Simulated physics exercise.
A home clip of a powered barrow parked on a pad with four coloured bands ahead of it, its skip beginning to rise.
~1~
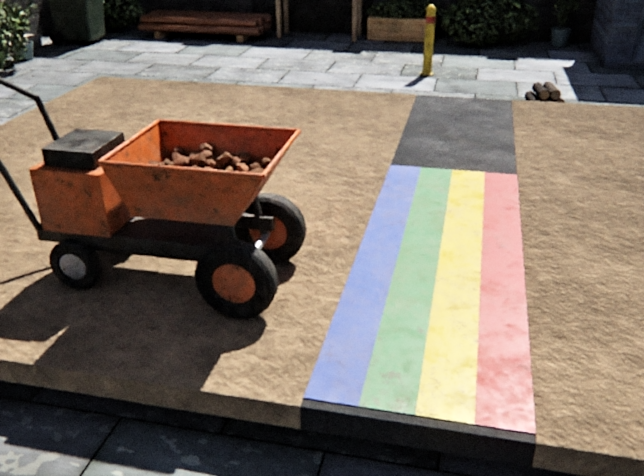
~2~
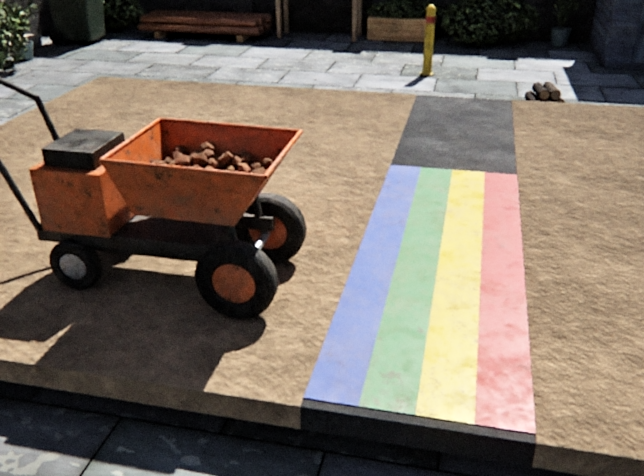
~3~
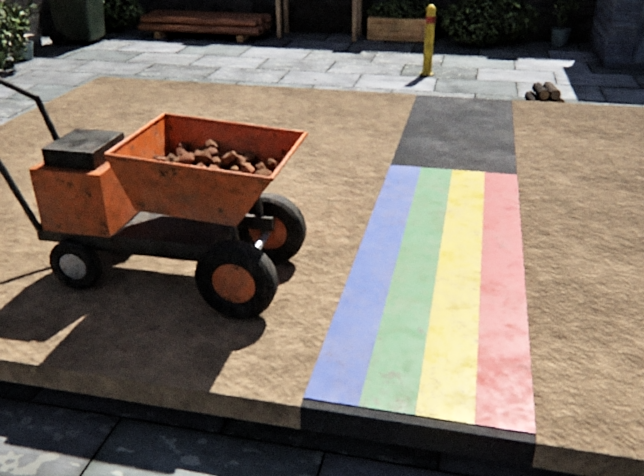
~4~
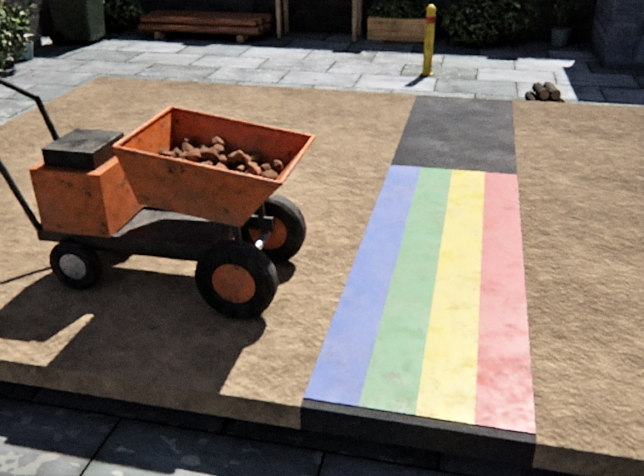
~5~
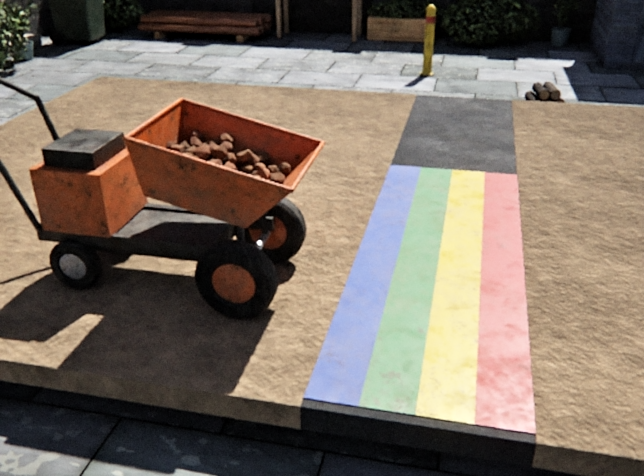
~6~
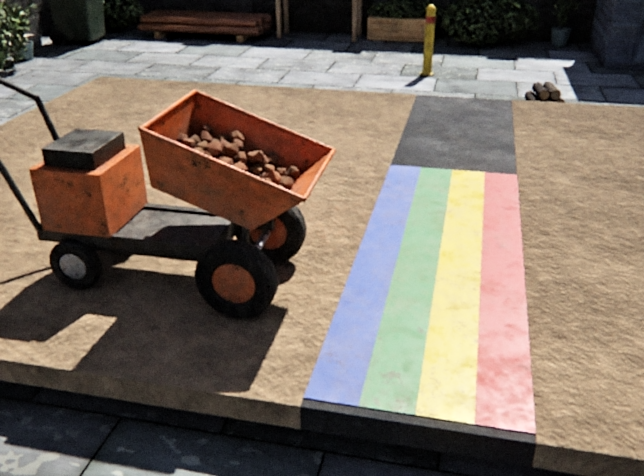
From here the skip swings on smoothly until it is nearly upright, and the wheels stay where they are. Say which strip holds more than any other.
The green strip carries the most.
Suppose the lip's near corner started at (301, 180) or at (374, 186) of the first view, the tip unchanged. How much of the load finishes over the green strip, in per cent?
Roughly 40 per cent, and 0 per cent.
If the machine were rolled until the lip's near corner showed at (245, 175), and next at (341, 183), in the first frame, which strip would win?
The first try: That blue strip. The second: That yellow strip.
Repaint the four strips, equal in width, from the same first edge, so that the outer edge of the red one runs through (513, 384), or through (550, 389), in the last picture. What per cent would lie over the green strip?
In turn 40 and 40 in a hundred.
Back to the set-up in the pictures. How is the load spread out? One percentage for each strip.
About: Blue strip 20, green strip 40, yellow strip 20, red strip 5 per cent.
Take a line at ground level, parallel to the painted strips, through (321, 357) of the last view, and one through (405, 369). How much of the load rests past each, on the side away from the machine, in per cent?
Near 90 % and 30 %.
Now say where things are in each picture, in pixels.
The first frame shows lip of the skip at (263, 176), level; top of the load at (194, 173), clay clods; blue strip at (345, 356); green strip at (396, 363); yellow strip at (449, 371); red strip at (504, 378).
The second frame shows lip of the skip at (265, 177), level; top of the load at (196, 172).
The third frame shows lip of the skip at (271, 180), tipped barely; top of the load at (199, 170).
The fourth frame shows lip of the skip at (280, 184), tipped a little; top of the load at (193, 157).
The fifth frame shows lip of the skip at (291, 191), tipped a little; top of the load at (202, 153).
The sixth frame shows lip of the skip at (304, 200), tipped clearly; top of the load at (202, 148); blue strip at (345, 356); green strip at (396, 363); yellow strip at (449, 371); red strip at (504, 378).
Soon after the last picture, skip tipped steeply; all in the skip.
A little later, skip tipped right over; most in the skip; a small part over the blue strip; a small part over the green strip.
Later still, skip tipped right over; about a quarter in the skip; about a quarter over the blue strip; about a third over the green strip; a small part over the yellow strip; a stray few over the red strip; a stray few off the paint.
At rest, skip tipped right over; a small part in the skip; about a quarter over the blue strip; about a third over the green strip; about a quarter over the yellow strip; a stray few over the red strip; a stray few off the paint.
